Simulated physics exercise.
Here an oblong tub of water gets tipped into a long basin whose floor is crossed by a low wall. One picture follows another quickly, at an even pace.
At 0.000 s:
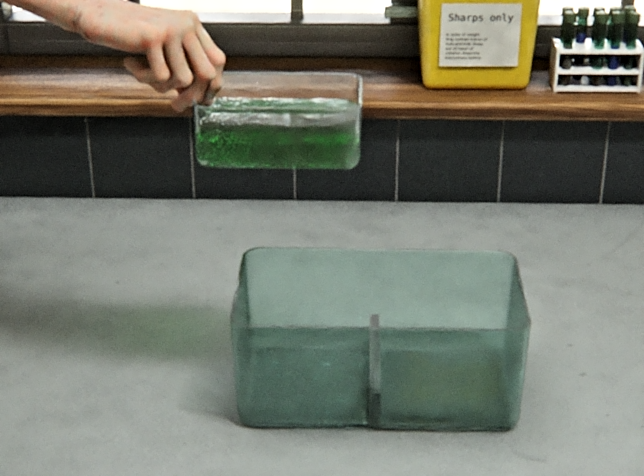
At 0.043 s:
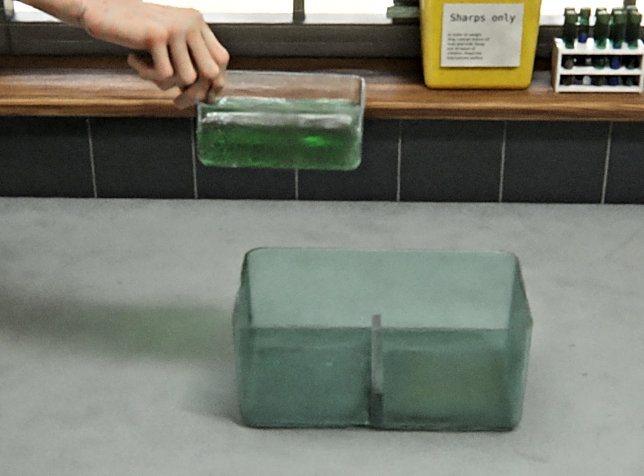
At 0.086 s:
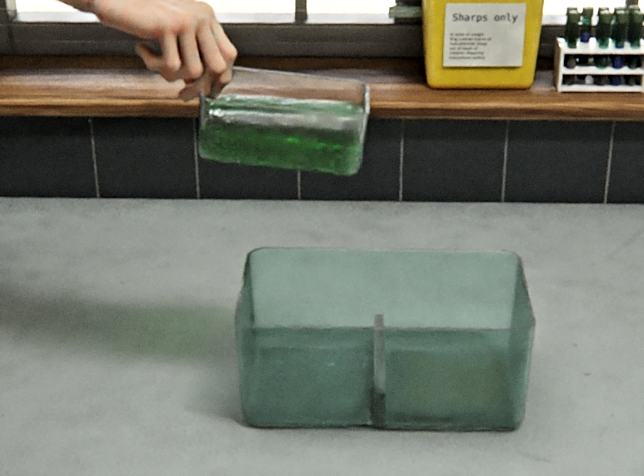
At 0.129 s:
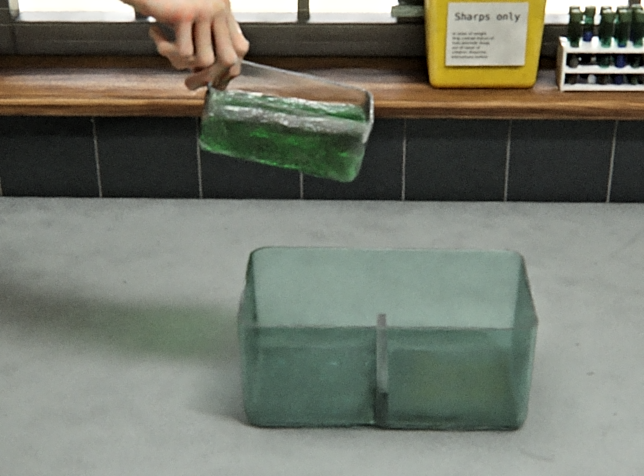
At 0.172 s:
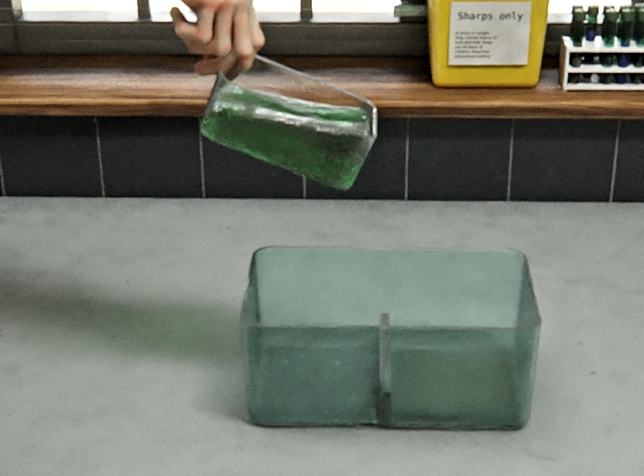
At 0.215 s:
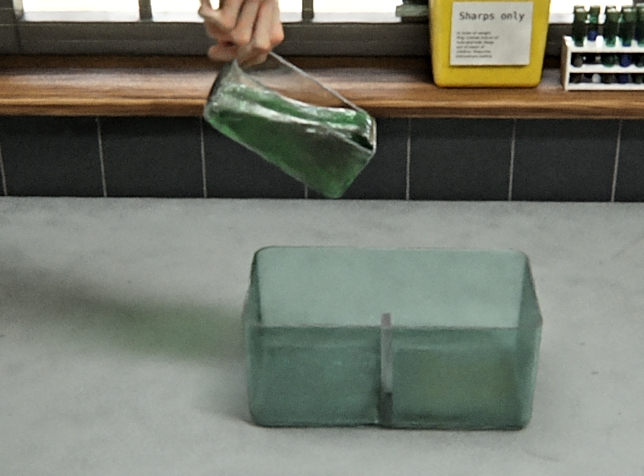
To begin with, a hand holds a clear oblong tub of green water level above a long, pale green basin with a low wall across its middle. The hand then tilts the tub down to the right, slightly at first and then more steeply, and the water shifts toward its lower right end.
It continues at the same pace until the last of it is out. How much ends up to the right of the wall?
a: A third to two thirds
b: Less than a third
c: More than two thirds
Option c: More than two thirds.
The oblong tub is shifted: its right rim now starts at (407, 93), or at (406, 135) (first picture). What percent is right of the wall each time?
Roughly 80 per cent, and 85 per cent.
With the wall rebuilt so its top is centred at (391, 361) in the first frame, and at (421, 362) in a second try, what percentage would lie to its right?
Try 1: Some 60 %; try 2: 30 %.
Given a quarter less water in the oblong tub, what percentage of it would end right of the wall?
I'd put it at around 70 %.
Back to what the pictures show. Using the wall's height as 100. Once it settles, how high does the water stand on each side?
I'd say about 10 for the left and about 40 for the right.
A moment on, the oblong tub is tipped on its side and 12 per cent is still to pour, 0 is left of the wall and 23 right of it.
Next, the oblong tub is tipped right over and 2 per cent is still to pour, 13 is left of the wall and 78 right of it.
Then the oblong tub is tipped right over and 0 per cent is still to pour, 22 is left of the wall and 74 right of it.
Later the oblong tub is tipped right over and 0 per cent is still to pour, 24 is left of the wall and 73 right of it.
In the end 24 per cent lies left of the wall, 74 right of it and 3 outside.
